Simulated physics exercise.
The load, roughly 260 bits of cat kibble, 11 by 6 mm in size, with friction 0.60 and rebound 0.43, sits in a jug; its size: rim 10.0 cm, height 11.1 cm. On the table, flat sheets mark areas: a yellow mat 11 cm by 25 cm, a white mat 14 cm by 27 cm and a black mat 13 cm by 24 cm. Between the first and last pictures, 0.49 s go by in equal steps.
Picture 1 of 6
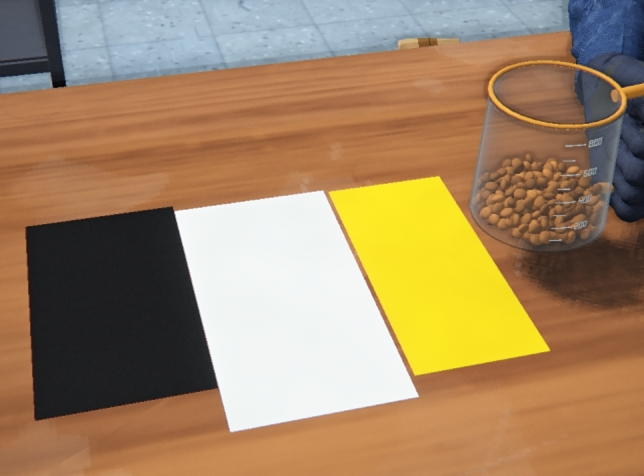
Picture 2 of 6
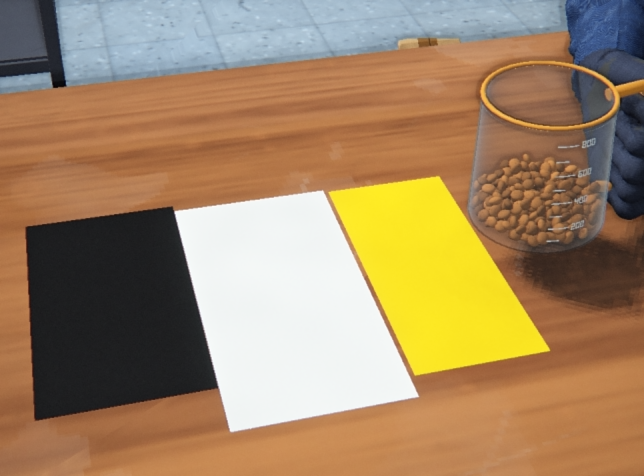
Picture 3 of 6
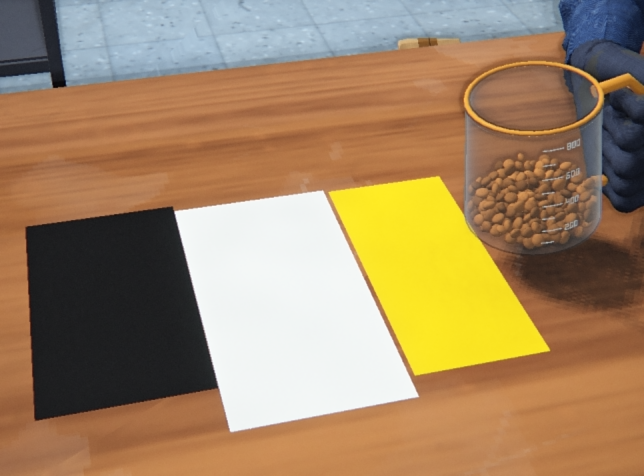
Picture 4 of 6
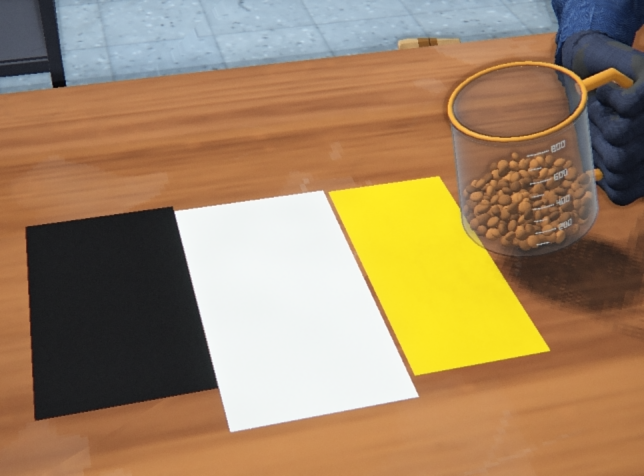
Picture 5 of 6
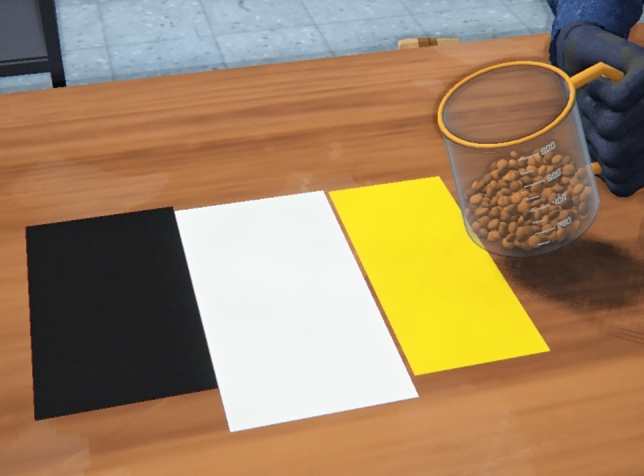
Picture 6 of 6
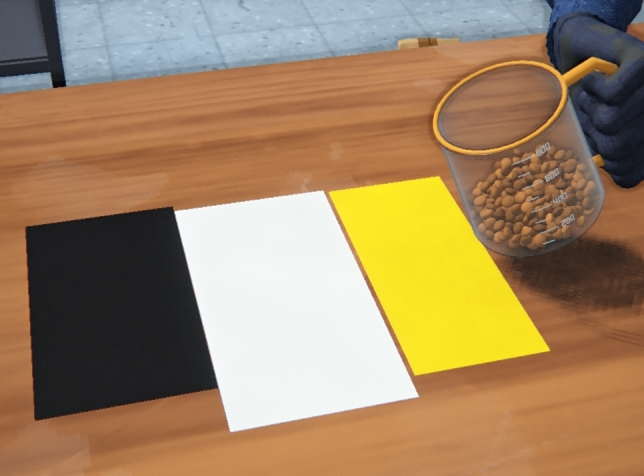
On a wood-grain tabletop above a pale blue tiled floor, the scene is viewed from above at an angle by a still camera. A black mat lies at left, a white one in the middle and a yellow one at right, beside a clear, orange-rimmed jug of brown kibble. A dark-gloved hand holding the jug's handle shifts it slightly left, then tilts it steadily leftward.
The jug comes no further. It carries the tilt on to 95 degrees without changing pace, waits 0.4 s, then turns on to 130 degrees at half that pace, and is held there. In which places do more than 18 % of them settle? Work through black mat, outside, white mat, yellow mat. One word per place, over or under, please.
Black mat under, outside under, white mat under, yellow mat over.
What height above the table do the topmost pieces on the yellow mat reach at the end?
Around 3.0 cm above the table.
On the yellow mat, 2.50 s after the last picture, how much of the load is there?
It comes to near 5 in a hundred.
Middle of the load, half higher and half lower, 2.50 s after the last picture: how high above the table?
Roughly 8 cm.
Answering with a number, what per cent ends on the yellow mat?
85 %, roughly.
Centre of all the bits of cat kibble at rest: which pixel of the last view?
I'd put the centre roughly at pixel (457, 260).
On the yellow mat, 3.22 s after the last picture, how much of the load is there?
Roughly 90 percent so far.
Then, 0.97 s after the last picture, tilt 79 degrees; jug 100 %; middle of all pieces on or above the table near (550, 181).
Then, 1.76 s after the last picture, tilt 95 degrees; jug 100 %; middle of all pieces on or above the table near (548, 180).
Then, 2.50 s after the last picture, tilt 116 degrees; yellow mat 5 %, jug 95 %; middle of all pieces on or above the table near (533, 187).
Then, 3.22 s after the last picture, tilt 130 degrees; outside 5 %, yellow mat 90 %, jug 5 %; middle of all pieces on or above the table near (456, 257).
In the end, white mat 0 %, black mat 0 %, outside 5 %, yellow mat 85 %, jug 5 %.
